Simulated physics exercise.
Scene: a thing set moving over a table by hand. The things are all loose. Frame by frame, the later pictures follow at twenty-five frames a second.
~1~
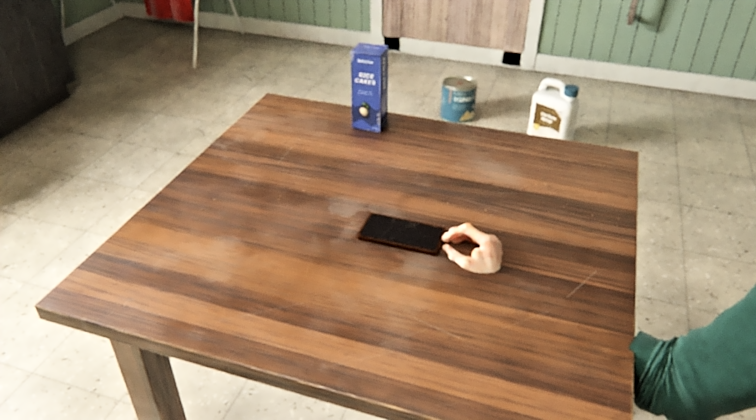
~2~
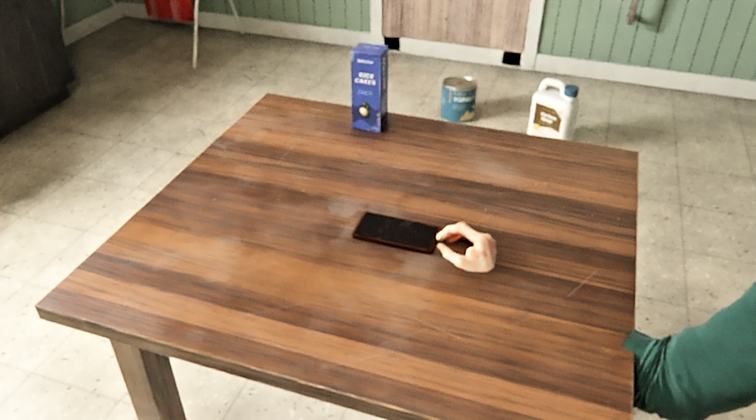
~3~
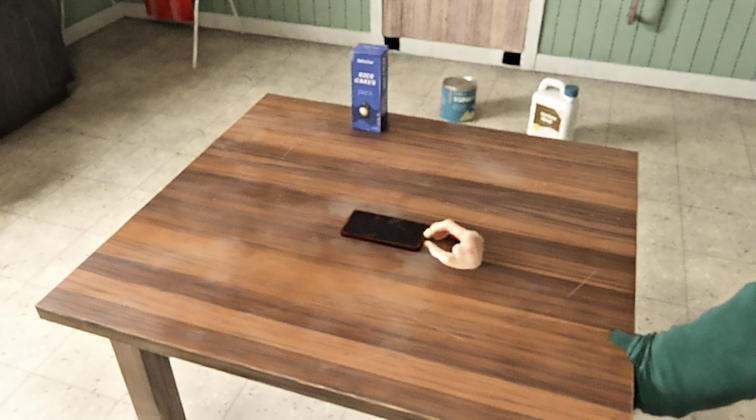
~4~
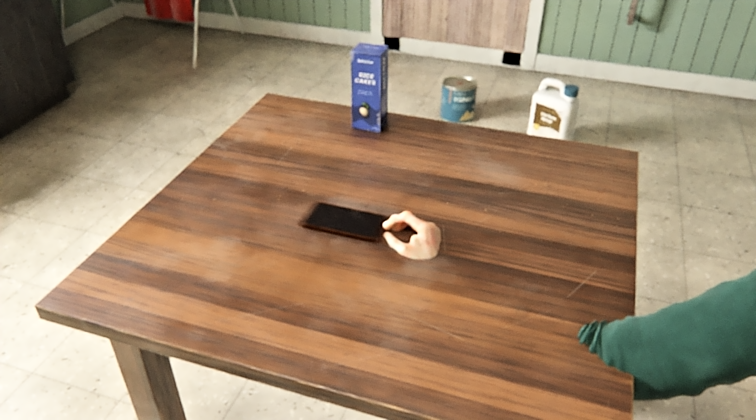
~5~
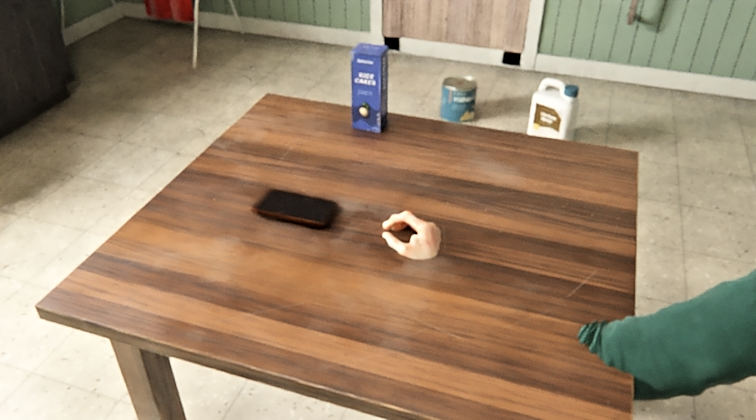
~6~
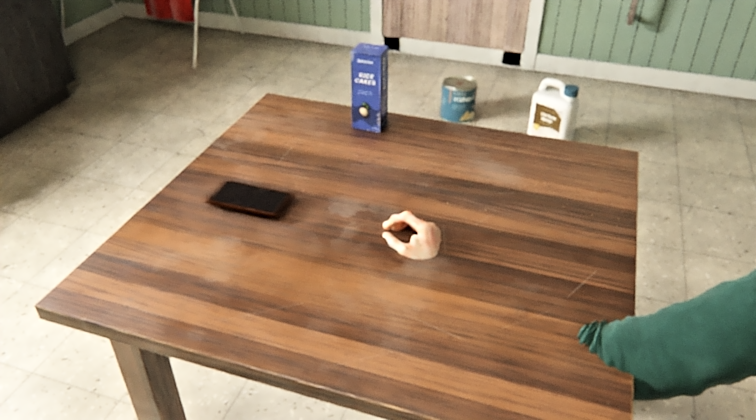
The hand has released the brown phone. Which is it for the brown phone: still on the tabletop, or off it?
The brown phone ends up off the tabletop.
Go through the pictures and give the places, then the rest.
In the first frame, under the hand; brown phone (402, 233).
In the second frame, under the hand; brown phone (397, 232).
In the third frame, under the hand; brown phone (385, 230).
In the fourth frame, brown phone (345, 221).
In the fifth frame, brown phone (296, 207) displaced about its own width.
In the sixth frame, brown phone (250, 198) displaced about its own width.
Then, 0.20 s past the last view, brown phone now off the table.
Then, 0.40 s past the last view, things are still on the move.
Finally, off the table, brown phone.
